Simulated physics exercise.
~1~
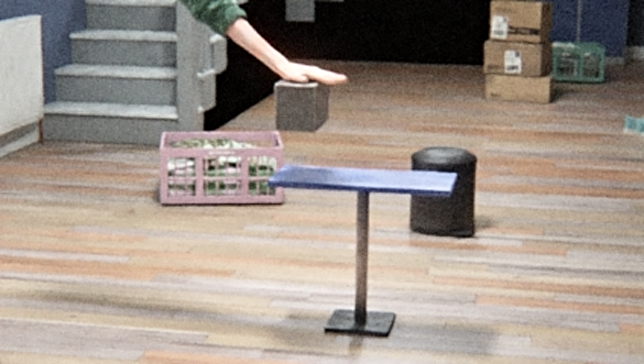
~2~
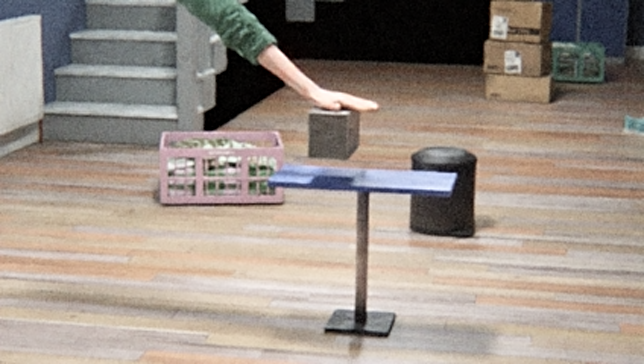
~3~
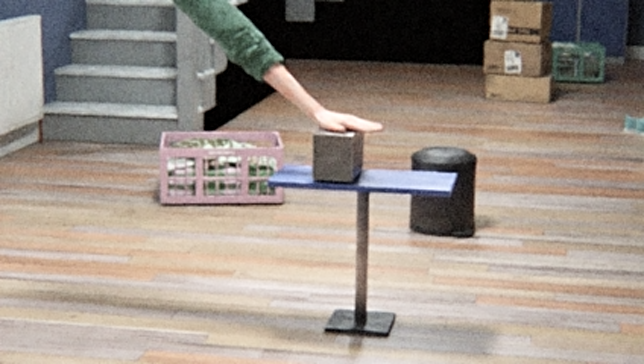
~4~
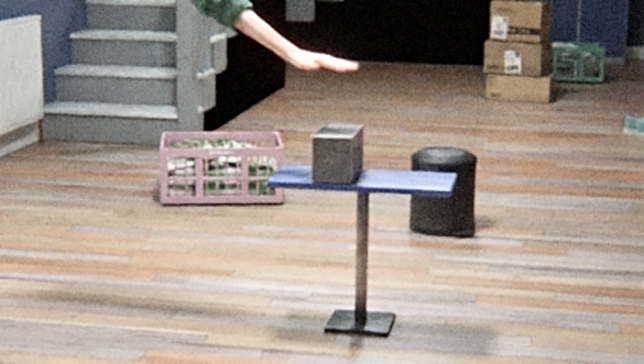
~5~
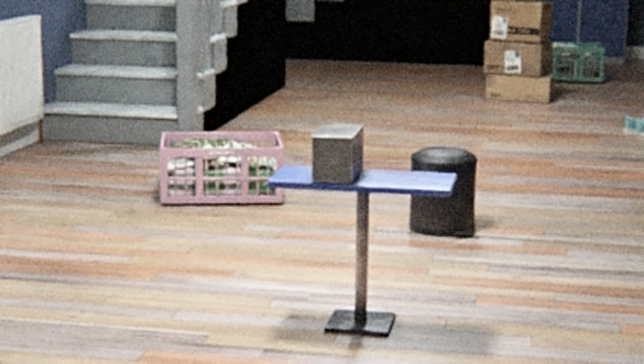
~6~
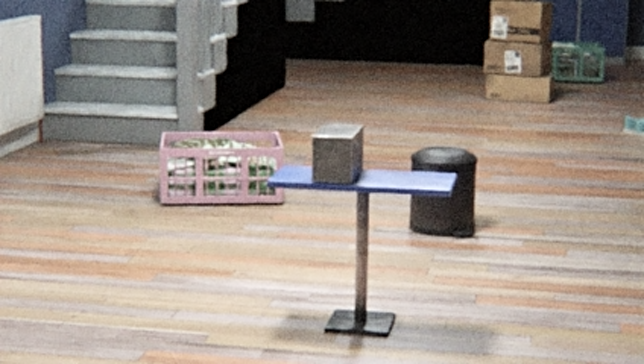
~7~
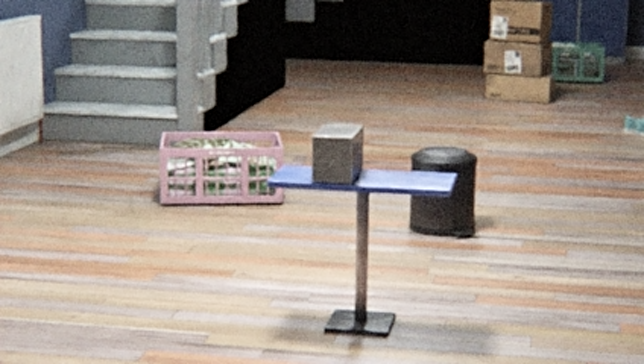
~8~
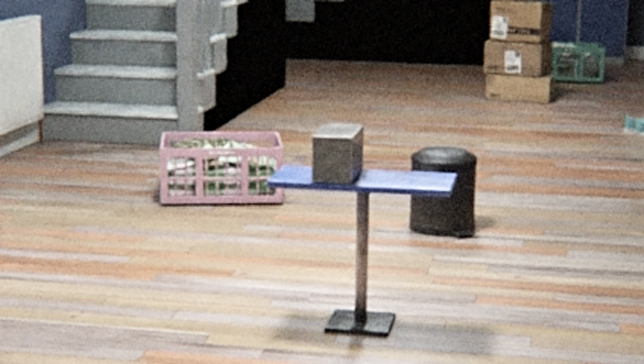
A dark gray block, held from above by a hand, moved right and down onto the blue top of a narrow stand, then the hand let go and drew back, leaving the block resting there while the stand stayed steady.
